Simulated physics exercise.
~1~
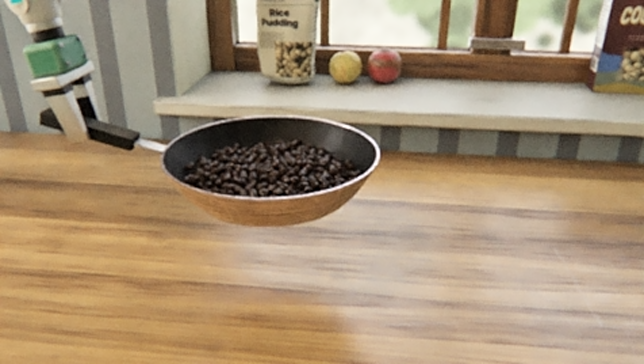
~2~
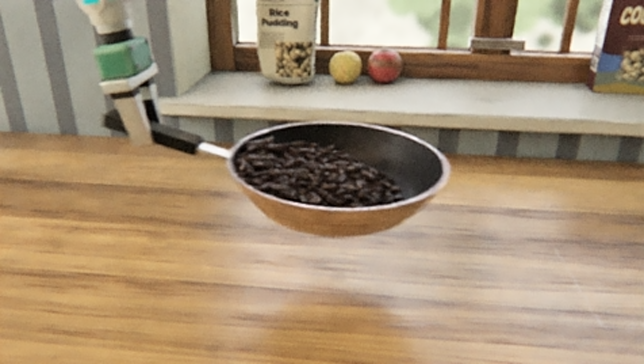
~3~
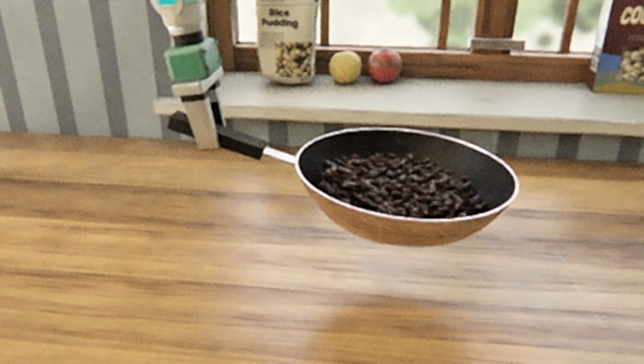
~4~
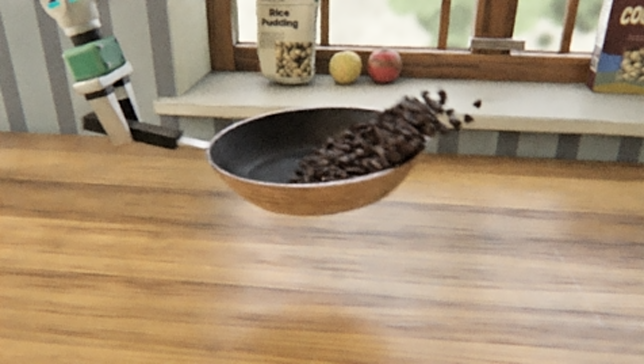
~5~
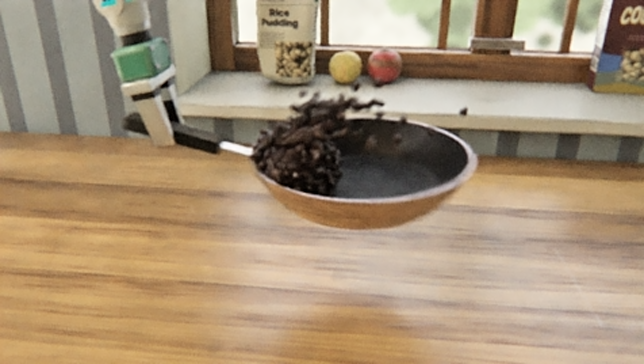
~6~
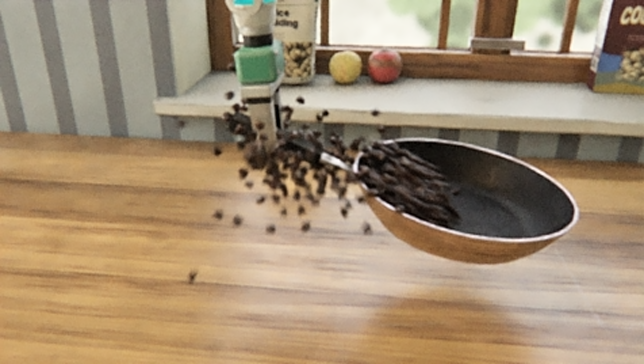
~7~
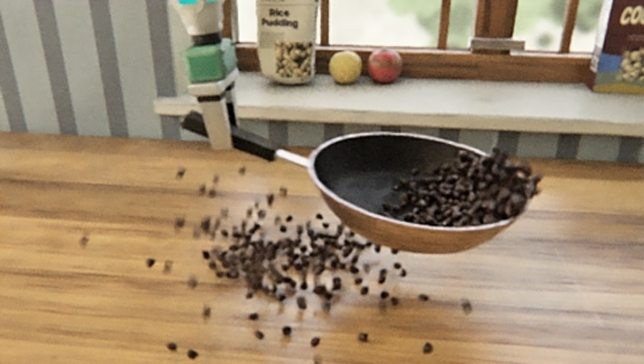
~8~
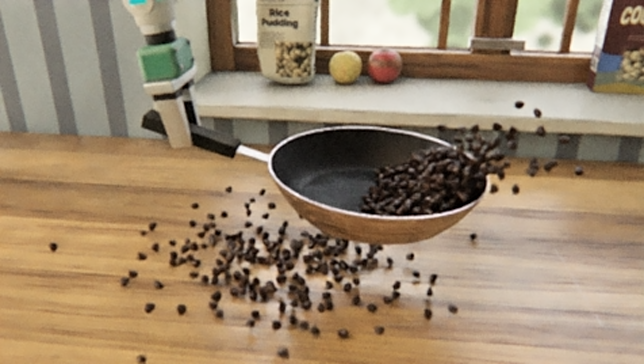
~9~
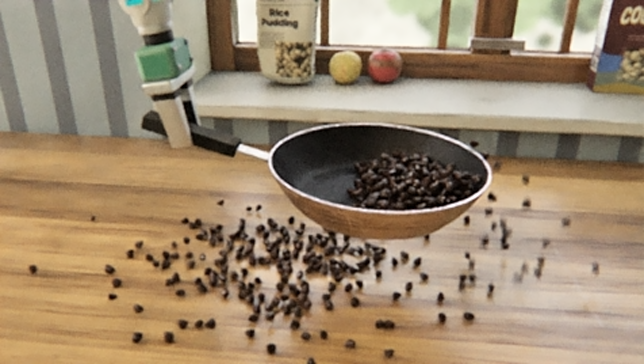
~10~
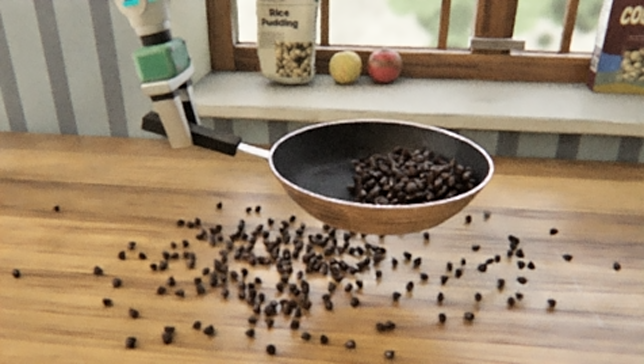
The clip opens with a robot arm holding a frying pan of dark beans above a wooden table, near a windowsill with a jar and two round fruits. The arm carries the pan to the right, then pulls it back left, and the beans surge up the right side. As the pan swings right again, they heap toward the handle, and many spill over that edge. The pan shifts back left while the spilled beans scatter across the table, and a few more fly off the right rim. Finally the pan hangs still, a good pile left inside and many beans strewn below.
